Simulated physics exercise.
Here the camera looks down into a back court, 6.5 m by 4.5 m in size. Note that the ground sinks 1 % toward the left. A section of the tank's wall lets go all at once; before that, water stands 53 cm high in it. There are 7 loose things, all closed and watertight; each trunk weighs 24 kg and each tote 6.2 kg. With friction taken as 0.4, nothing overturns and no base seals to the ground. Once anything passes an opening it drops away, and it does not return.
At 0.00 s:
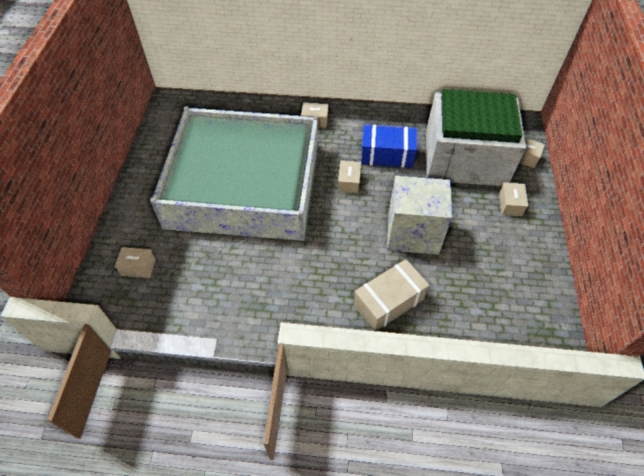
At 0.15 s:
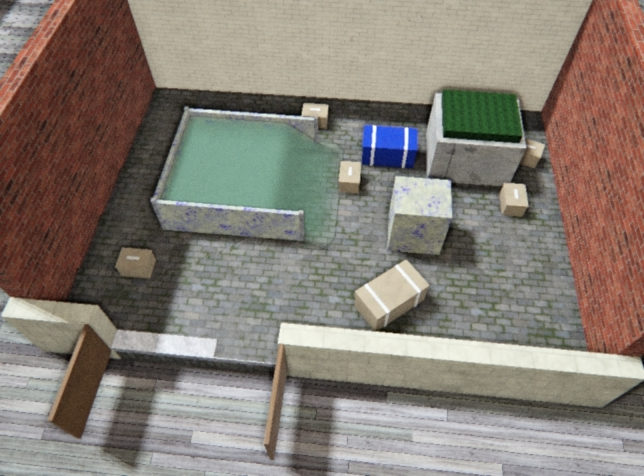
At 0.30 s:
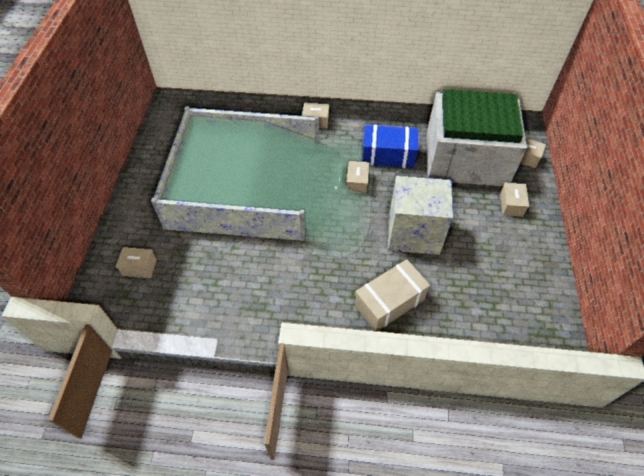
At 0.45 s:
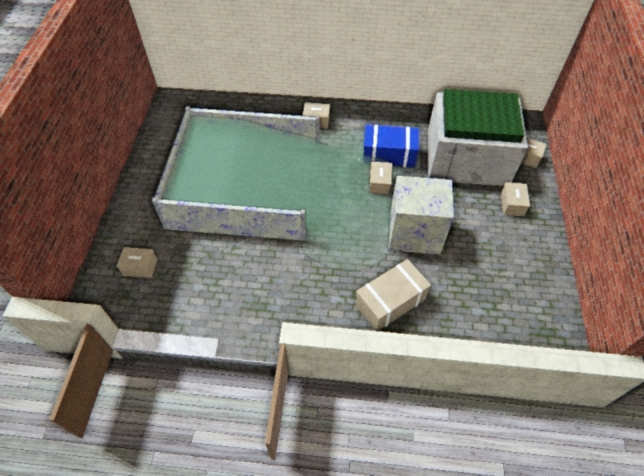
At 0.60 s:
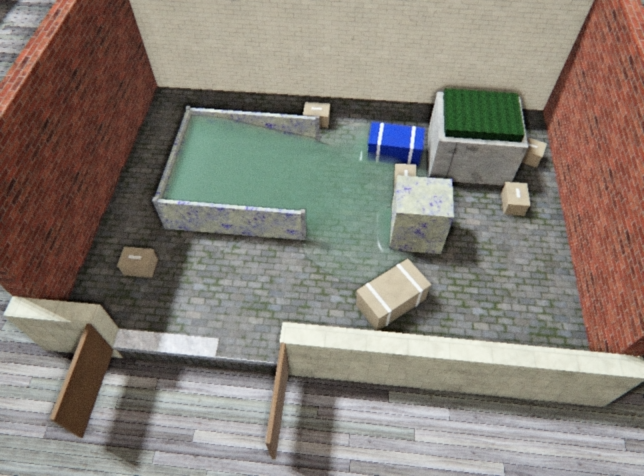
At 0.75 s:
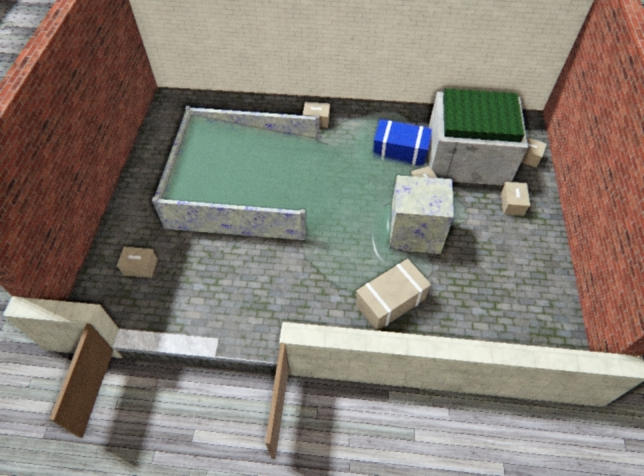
Back court with a tank's right wall giving way, water spreading right, pushing a small box, then nudging the blue trunk.
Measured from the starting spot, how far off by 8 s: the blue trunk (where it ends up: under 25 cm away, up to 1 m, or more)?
It ends up distant.
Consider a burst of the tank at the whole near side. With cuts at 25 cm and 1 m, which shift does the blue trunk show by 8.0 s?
From there, the blue trunk remains planted.
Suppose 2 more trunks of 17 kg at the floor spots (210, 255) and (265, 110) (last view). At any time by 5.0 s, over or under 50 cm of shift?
First not far enough, second far enough.
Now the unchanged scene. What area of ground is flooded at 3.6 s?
Roughly 23 m2 of it is wet.
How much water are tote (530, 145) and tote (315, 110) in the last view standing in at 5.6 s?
10 and 4 cm.
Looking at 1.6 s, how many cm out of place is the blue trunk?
Around 50 cm from the start by that time.
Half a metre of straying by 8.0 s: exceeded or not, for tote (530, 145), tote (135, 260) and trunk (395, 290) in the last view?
Results in listed order: Falls short / falls short / exceeds.
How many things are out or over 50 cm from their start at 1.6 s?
Tally: 2.
After 1.6 s the blue trunk is near (400, 114), 0.5 m from its start, aground; 0 of 7 are out; 1 afloat.
After 3.6 s the blue trunk is near (312, 97), 1.5 m from its start, aground; 0 of 7 are out; 3 afloat.
After 5.6 s the blue trunk is near (219, 92), 2.9 m from its start, aground; 0 of 7 are out; 4 afloat.
After 8.0 s the blue trunk is near (184, 84), 3.5 m from its start, afloat; 0 of 7 are out; 6 afloat.
